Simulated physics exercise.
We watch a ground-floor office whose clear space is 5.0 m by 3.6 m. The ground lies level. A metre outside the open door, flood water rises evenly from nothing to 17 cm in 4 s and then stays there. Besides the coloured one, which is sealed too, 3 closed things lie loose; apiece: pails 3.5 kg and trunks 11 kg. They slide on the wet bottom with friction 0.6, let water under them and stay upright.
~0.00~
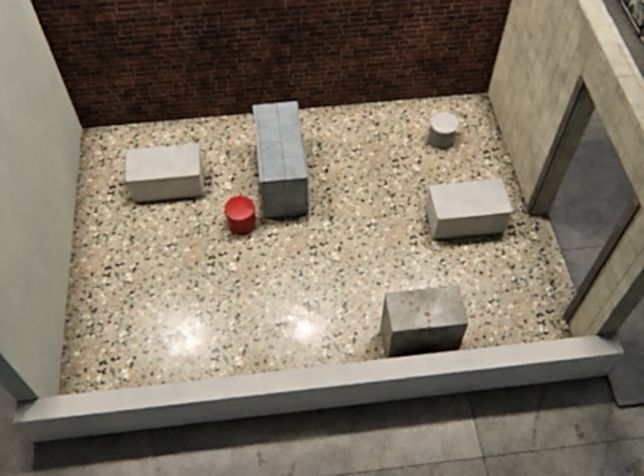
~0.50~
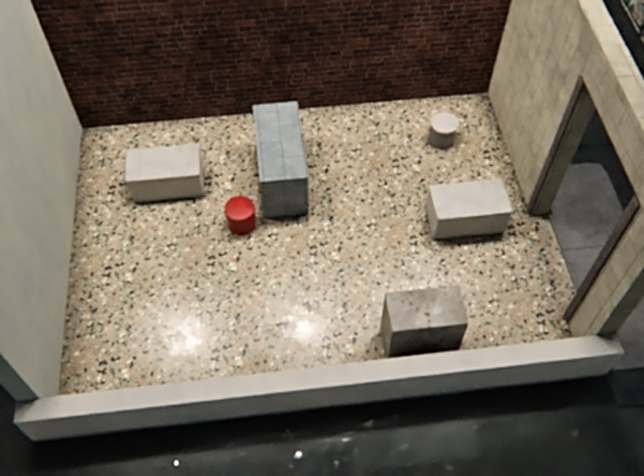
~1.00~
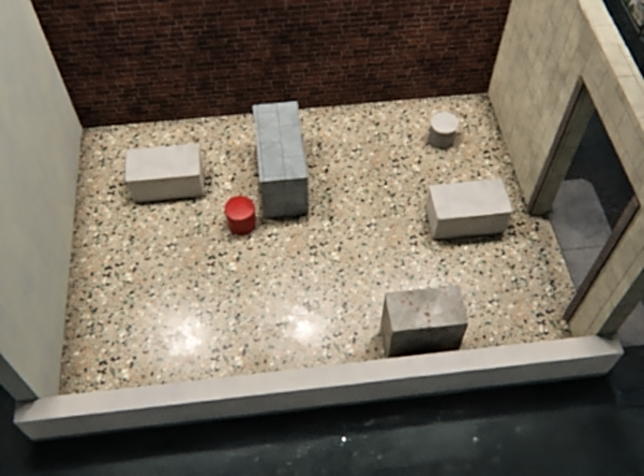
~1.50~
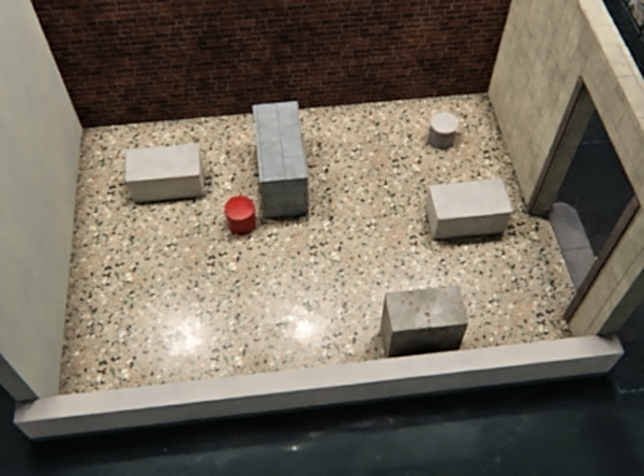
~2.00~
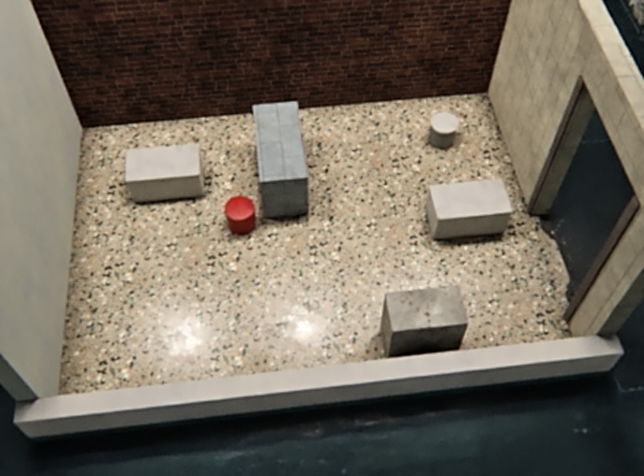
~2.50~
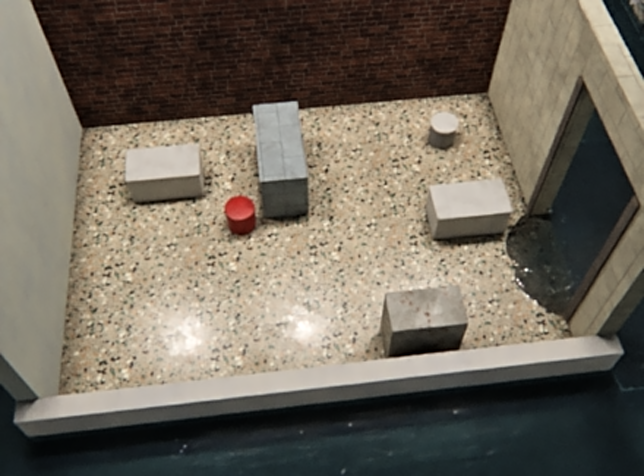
The footage shows a terrazzo-floored room with a red pail, a pale pail and several blocky objects standing still, while dark water spreads over the ground outside, reaches the open doorway on the right and begins covering the floor just inside.
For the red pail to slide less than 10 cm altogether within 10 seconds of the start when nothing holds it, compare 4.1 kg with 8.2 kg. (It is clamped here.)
I expect that only the higher weight holds it.
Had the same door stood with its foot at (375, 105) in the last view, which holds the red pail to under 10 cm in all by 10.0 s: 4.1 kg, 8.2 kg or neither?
In that case the lower weight is enough.
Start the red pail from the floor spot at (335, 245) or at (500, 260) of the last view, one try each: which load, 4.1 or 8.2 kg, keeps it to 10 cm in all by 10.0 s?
In turn: Only the larger holds; neither holds.
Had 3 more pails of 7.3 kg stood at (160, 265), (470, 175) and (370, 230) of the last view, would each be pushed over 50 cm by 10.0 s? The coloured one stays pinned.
In turn: Less, under, under.
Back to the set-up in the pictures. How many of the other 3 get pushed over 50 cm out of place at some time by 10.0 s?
That makes 1.
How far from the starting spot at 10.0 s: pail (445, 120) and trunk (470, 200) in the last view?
In turn: 0 cm, 80 cm.
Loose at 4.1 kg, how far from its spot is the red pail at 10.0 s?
Roughly 20 cm.
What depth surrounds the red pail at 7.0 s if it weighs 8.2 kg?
Roughly 3 cm.
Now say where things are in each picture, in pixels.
The red pail at (239, 208) rests on the ground; 0.0 m2 under water; 0 of 4 have shifted, in the first picture.
The red pail at (239, 208) rests on the ground; water covers 0.0 m2; 0 of 4 have shifted, in the second picture.
The red pail at (239, 208), on the bottom; 0.0 m2 under water; 0 of 4 have shifted, in the third picture.
The red pail at (239, 208), on the bottom; 0.0 m2 under water; 0 of 4 have shifted, in the fourth picture.
The red pail at (239, 208) rests on the ground; 0.0 m2 under water; 0 of 4 have shifted, in the fifth picture.
The red pail at (239, 208), on the bottom; water covers 0.3 m2; 0 of 4 have shifted, in the sixth picture.
After 3.5 s the red pail would be 0 cm from its start with 4.1 kg and 0 cm from its start with 8.2 kg; 0 cm of water round it then.
After 4.5 s the red pail would be 0 cm from its start with 4.1 kg and 0 cm from its start with 8.2 kg; 0 cm of water round it then.
After 7.0 s the red pail would be 2 cm from its start with 4.1 kg and 0 cm from its start with 8.2 kg; 3 cm of water round it then.
After 10.0 s the red pail would be 23 cm from its start with 4.1 kg and 0 cm from its start with 8.2 kg; 4 cm of water round it then.
